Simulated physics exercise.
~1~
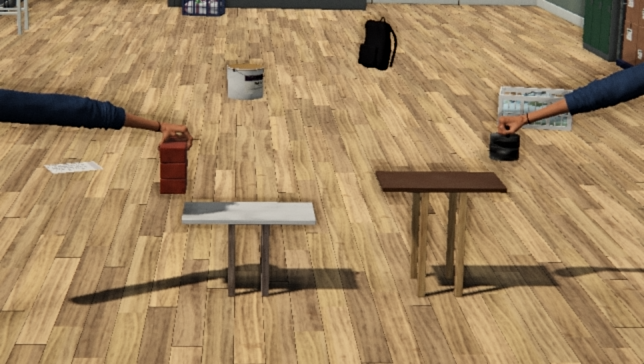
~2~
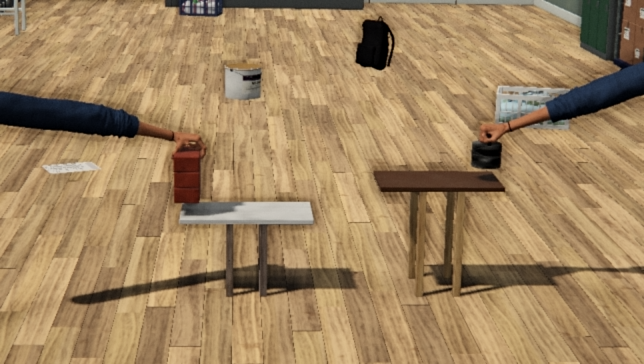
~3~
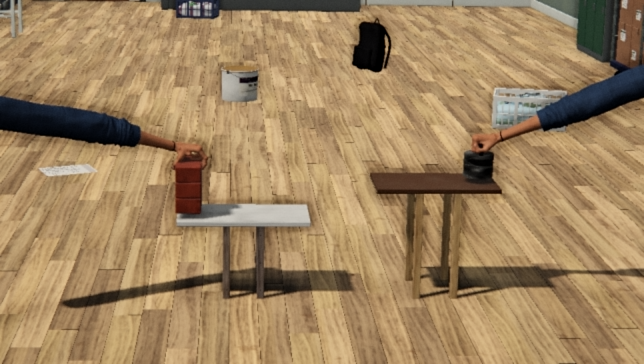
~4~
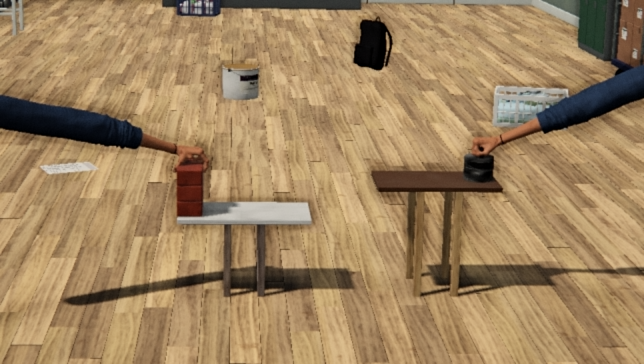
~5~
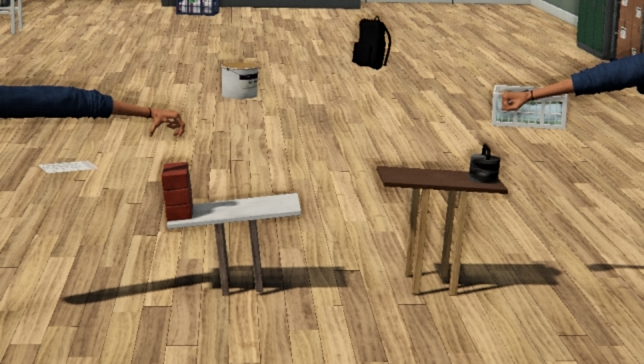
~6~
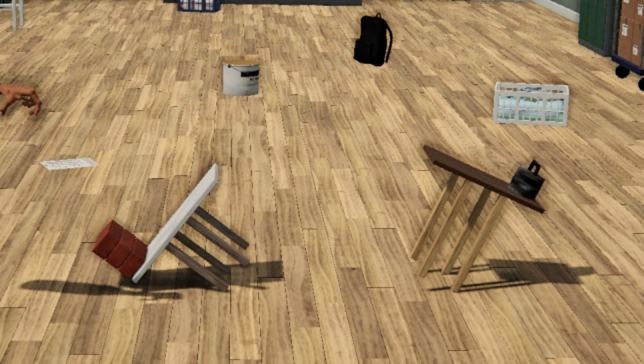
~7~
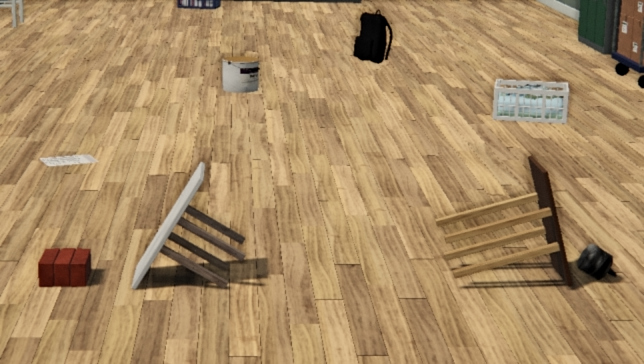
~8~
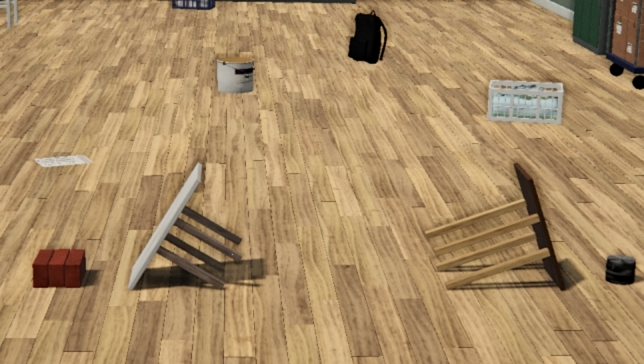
In a wide room with a wooden plank floor, seen from slightly above by a gently swaying camera, a white stand is at left and a dark brown-topped trestle at right, with a bucket and black backpack behind. Two arms in blue sleeves reach in from the sides, one holding stacked red bricks, the other a small black object. They lower these onto the outer ends of the tops. The hands let go and withdraw, and both stands tip outward. The bricks and black object slide off onto the floor. Both stands end toppled, legs pointing inward, with the bricks at far left and the black object at far right.
